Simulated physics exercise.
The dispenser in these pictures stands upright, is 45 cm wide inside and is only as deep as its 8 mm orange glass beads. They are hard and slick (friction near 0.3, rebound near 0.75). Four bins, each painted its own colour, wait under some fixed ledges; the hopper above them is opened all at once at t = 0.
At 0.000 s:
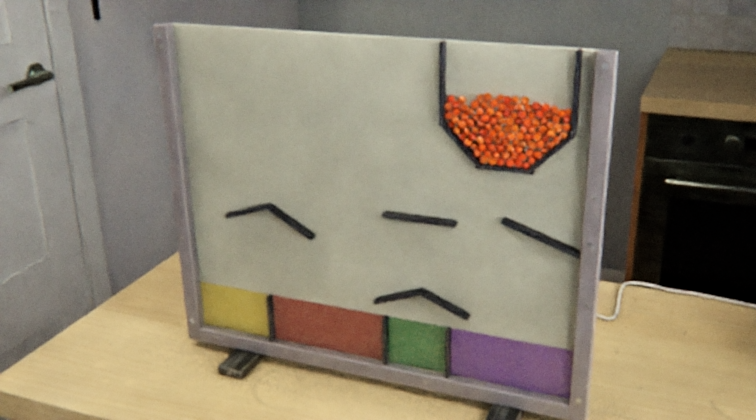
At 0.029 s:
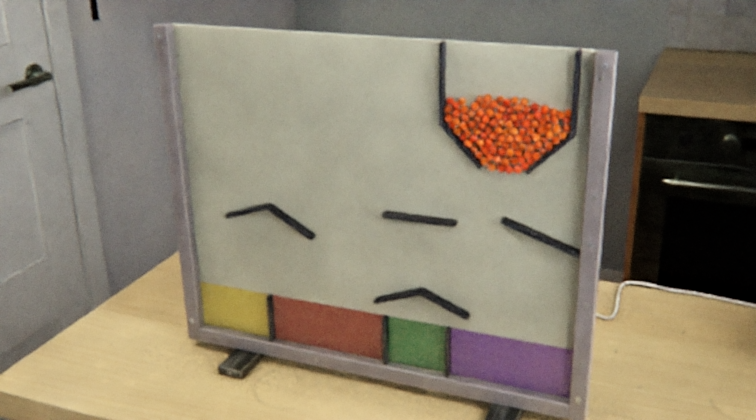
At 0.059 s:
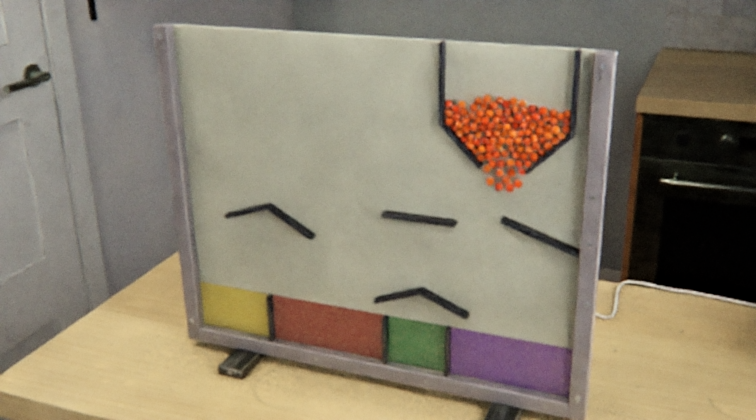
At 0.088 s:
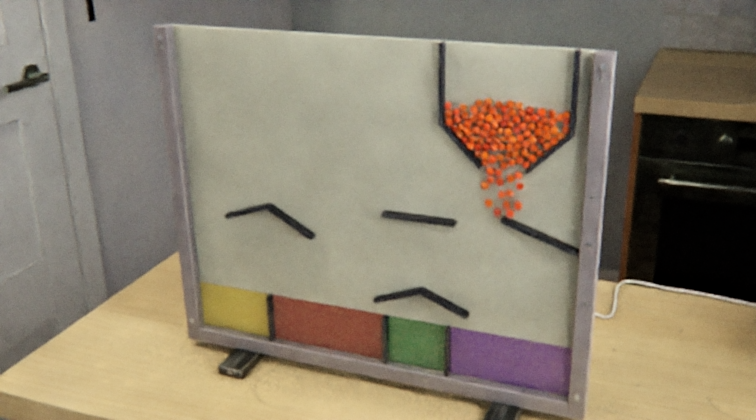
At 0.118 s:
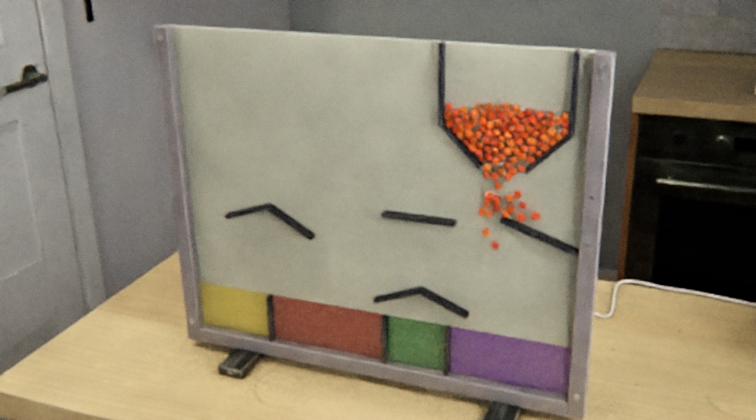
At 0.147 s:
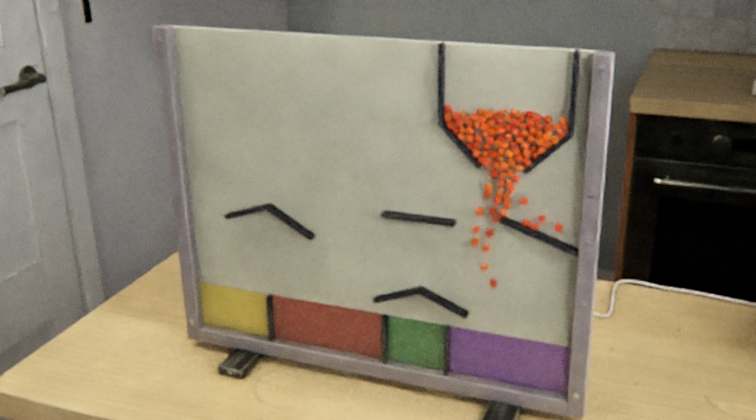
A pale upright board in a grey-purple frame stands on a light wooden table, seen slightly from one side by a still camera, with a door at left and an oven at right. Orange beads fill a black hopper at upper right, above dark ledges and yellow, red, green and purple bins. The hopper's bottom opens and beads pour down, scattering off the right-hand slope.
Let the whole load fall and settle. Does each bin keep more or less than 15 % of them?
Purple more, yellow less, green less, red less than 15 %.
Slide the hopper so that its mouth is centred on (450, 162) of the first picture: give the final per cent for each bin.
Purple bin: 60; yellow bin: 0; green bin: 0; red bin: 30.
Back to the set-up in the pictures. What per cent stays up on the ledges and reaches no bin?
Roughly 30 per cent.
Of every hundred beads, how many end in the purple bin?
Some 60 per cent.
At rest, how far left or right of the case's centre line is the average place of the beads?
Some 15 cm right of it.
By 0.24 s 50 % have left the hopper; down in the bins, purple 5 %.
By 0.34 s 75 % have left the hopper; down in the bins, purple 10 %.
By 0.55 s 100 % have left the hopper; down in the bins, purple 30 %.
In the end, by 1.8 s, purple 60 %, yellow 0 %, green 0 %, red 10 %, left higher up 30 %.
